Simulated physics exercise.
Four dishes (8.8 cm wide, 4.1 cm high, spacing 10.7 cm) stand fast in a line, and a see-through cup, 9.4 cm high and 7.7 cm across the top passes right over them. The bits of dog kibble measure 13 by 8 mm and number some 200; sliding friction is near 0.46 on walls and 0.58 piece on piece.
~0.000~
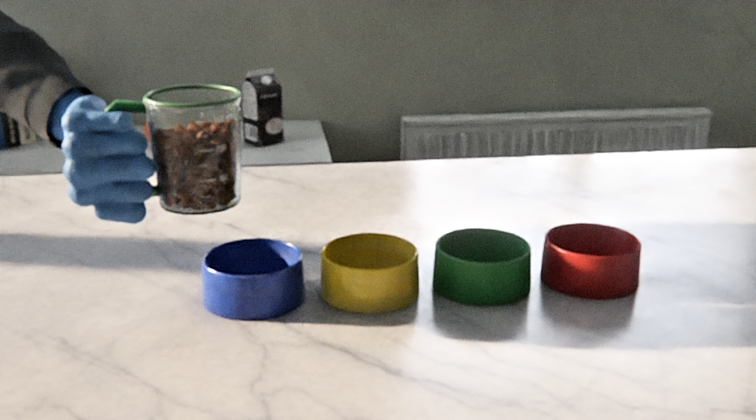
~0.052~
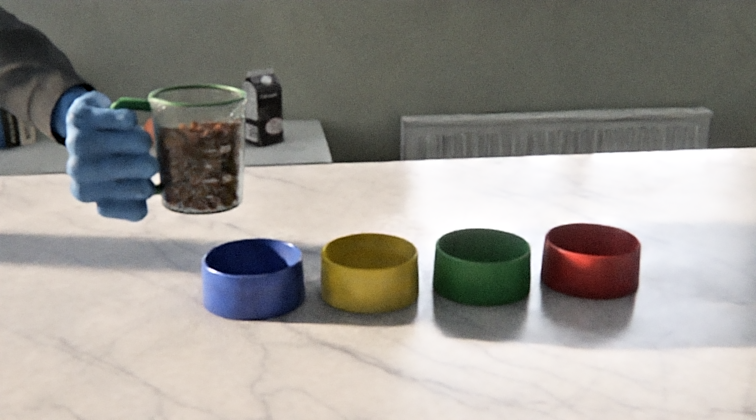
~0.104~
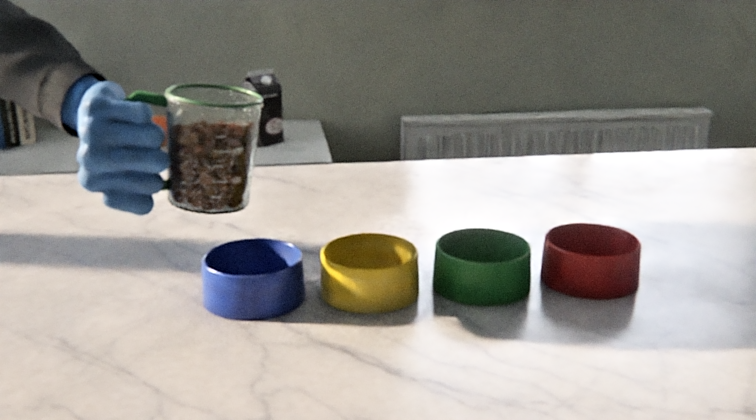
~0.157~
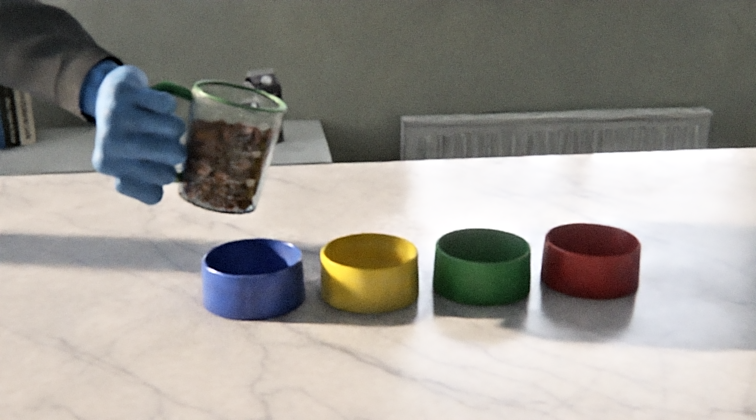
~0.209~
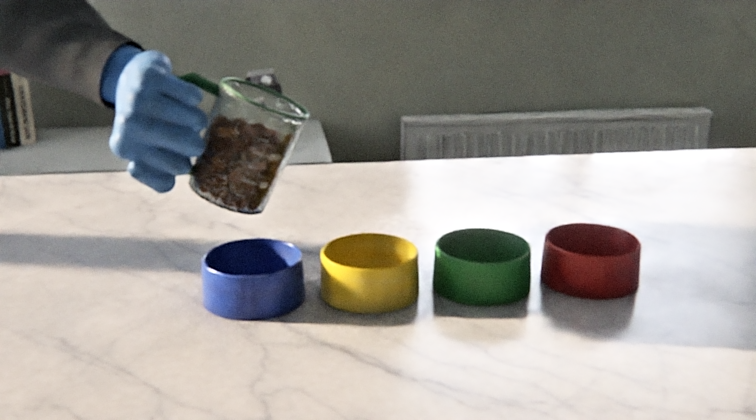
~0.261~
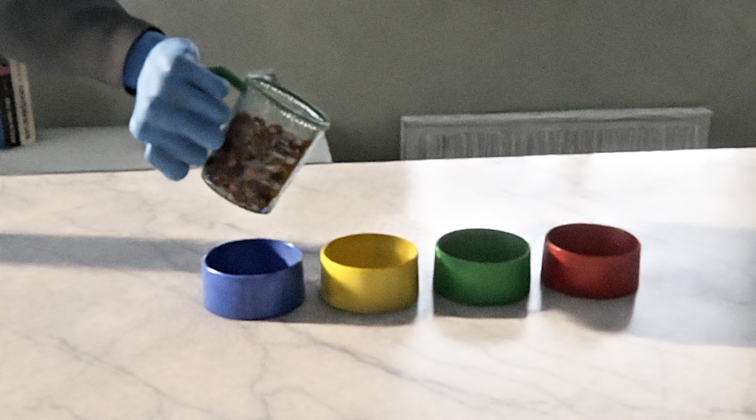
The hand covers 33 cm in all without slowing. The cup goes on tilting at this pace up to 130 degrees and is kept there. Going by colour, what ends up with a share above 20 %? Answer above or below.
Red: Above, blue: Below, green: Above, yellow: Below, counter: Above.
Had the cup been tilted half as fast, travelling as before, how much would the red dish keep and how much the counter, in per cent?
In that case red 90, counter 10.
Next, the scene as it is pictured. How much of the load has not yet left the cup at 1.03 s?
Roughly 20 per cent.
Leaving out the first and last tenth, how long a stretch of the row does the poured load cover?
Roughly 13 cm.
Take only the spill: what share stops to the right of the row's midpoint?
About 100 per cent.
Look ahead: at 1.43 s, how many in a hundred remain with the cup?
About 0 per cent.
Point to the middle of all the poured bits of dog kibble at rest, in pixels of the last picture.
At about (538, 270).
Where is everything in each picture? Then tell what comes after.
The first frame shows cup at (197, 149), tilt 0 degrees, lip at (239, 94), moved 0.0 cm; middle of the pieces at (202, 159); blue dish at (253, 257); yellow dish at (370, 251); green dish at (483, 245); red dish at (592, 240).
The second frame shows cup at (201, 149), tilt 2 degrees, lip at (245, 96), moved 0.3 cm; middle of the pieces at (205, 159).
The third frame shows cup at (212, 149), tilt 7 degrees, lip at (261, 100), moved 1.3 cm; middle of the pieces at (215, 159).
The fourth frame shows cup at (229, 148), tilt 15 degrees, lip at (285, 107), moved 2.7 cm; middle of the pieces at (231, 159).
The fifth frame shows cup at (246, 148), tilt 24 degrees, lip at (307, 115), moved 4.2 cm; middle of the pieces at (247, 159).
The sixth frame shows cup at (263, 147), tilt 32 degrees, lip at (328, 123), moved 5.6 cm; middle of the pieces at (262, 158); blue dish at (253, 257); yellow dish at (370, 251); green dish at (483, 245); red dish at (592, 240). Its pace works out near 160 degrees a second; the hand travels 28 cm a second.
After 0.72 s, tilt 104 degrees; cup holds 95 %.
After 1.03 s, tilt 130 degrees; cup holds 20 %, red 5 %, green 40 %.
After 1.43 s, tilt 130 degrees; cup holds 0 %, red 35 %, green 35 %.
In the end, at 1.8 s, red 35 %, blue 0 %, green 35 %, yellow 0 %, counter 25 %.
